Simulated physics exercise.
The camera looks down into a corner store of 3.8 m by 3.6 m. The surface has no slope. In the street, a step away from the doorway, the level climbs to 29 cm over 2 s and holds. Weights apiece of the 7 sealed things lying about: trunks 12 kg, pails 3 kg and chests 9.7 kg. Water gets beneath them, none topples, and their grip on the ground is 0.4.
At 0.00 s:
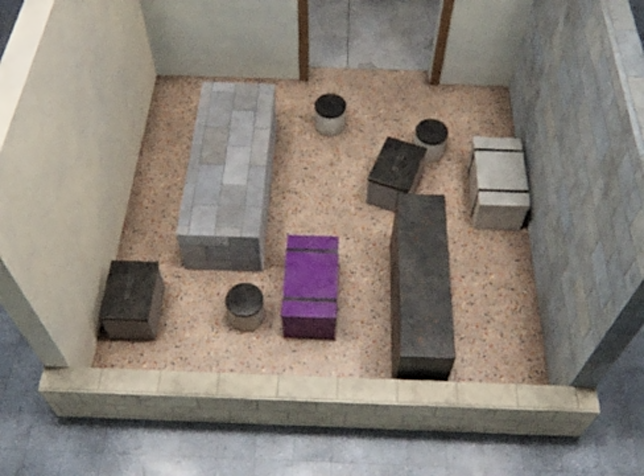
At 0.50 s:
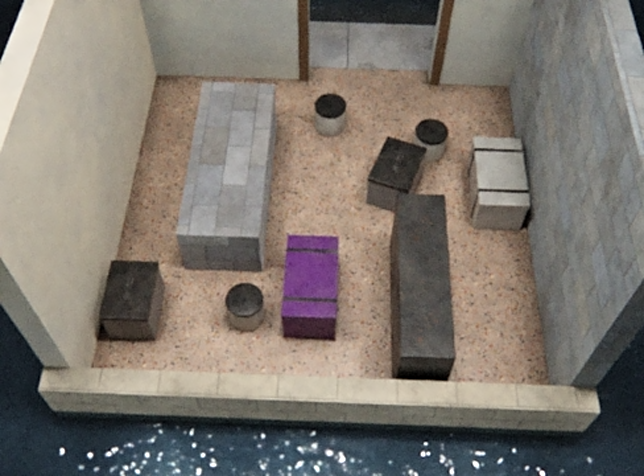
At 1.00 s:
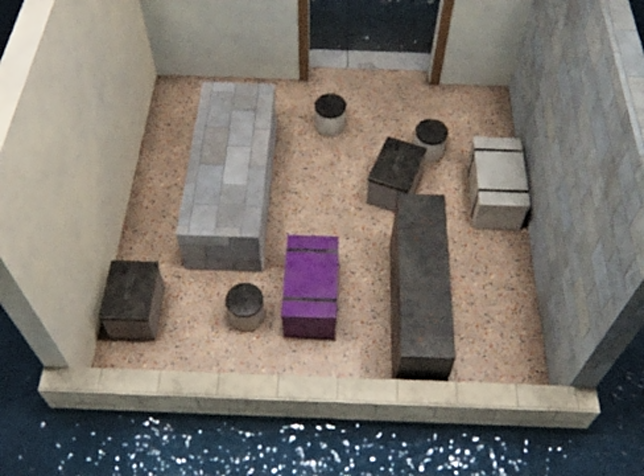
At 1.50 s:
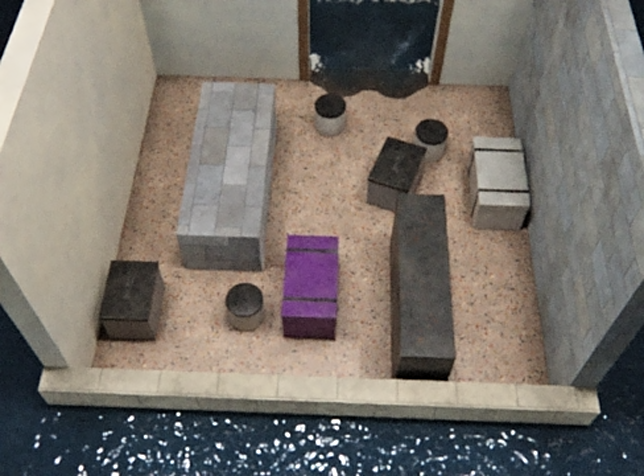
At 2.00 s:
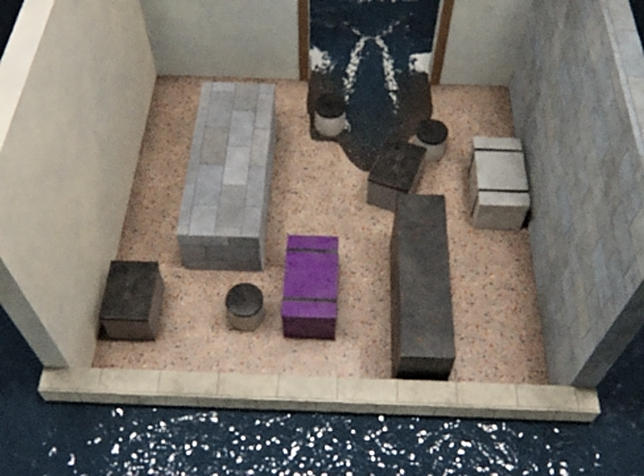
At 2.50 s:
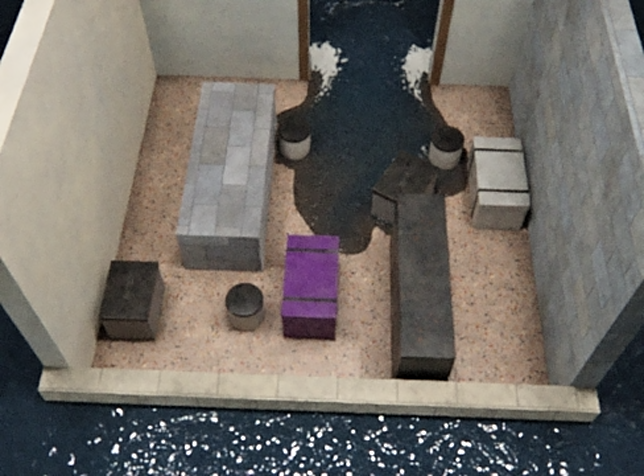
In a corner store seen from above, dark water covers the street outside, then enters through the doorway and spreads across the speckled floor, shifting two pails and a dark chest while the purple trunk stays in place.
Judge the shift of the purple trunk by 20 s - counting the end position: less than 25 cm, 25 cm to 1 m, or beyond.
Purple trunk gets carried off.
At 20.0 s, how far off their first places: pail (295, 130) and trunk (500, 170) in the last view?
In turn: 100 cm, 60 cm.
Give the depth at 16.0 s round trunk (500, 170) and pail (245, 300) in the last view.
About 24 and 25 cm.
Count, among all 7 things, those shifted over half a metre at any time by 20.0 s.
7 of them.
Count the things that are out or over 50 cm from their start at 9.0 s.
By then 7.
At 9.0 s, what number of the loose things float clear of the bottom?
7 of them.
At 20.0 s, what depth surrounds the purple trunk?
Roughly 28 cm.
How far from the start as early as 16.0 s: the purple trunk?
Roughly 140 cm by then.
After 4.0 s the purple trunk is near (302, 326), 0.5 m from its start, afloat; 5 afloat.
After 9.0 s the purple trunk is near (179, 282), 1.1 m from its start, afloat; 7 afloat.
After 16.0 s the purple trunk is near (140, 262), 1.4 m from its start, afloat; 7 afloat.
After 20.0 s the purple trunk is near (135, 259), 1.4 m from its start, afloat; 7 afloat.
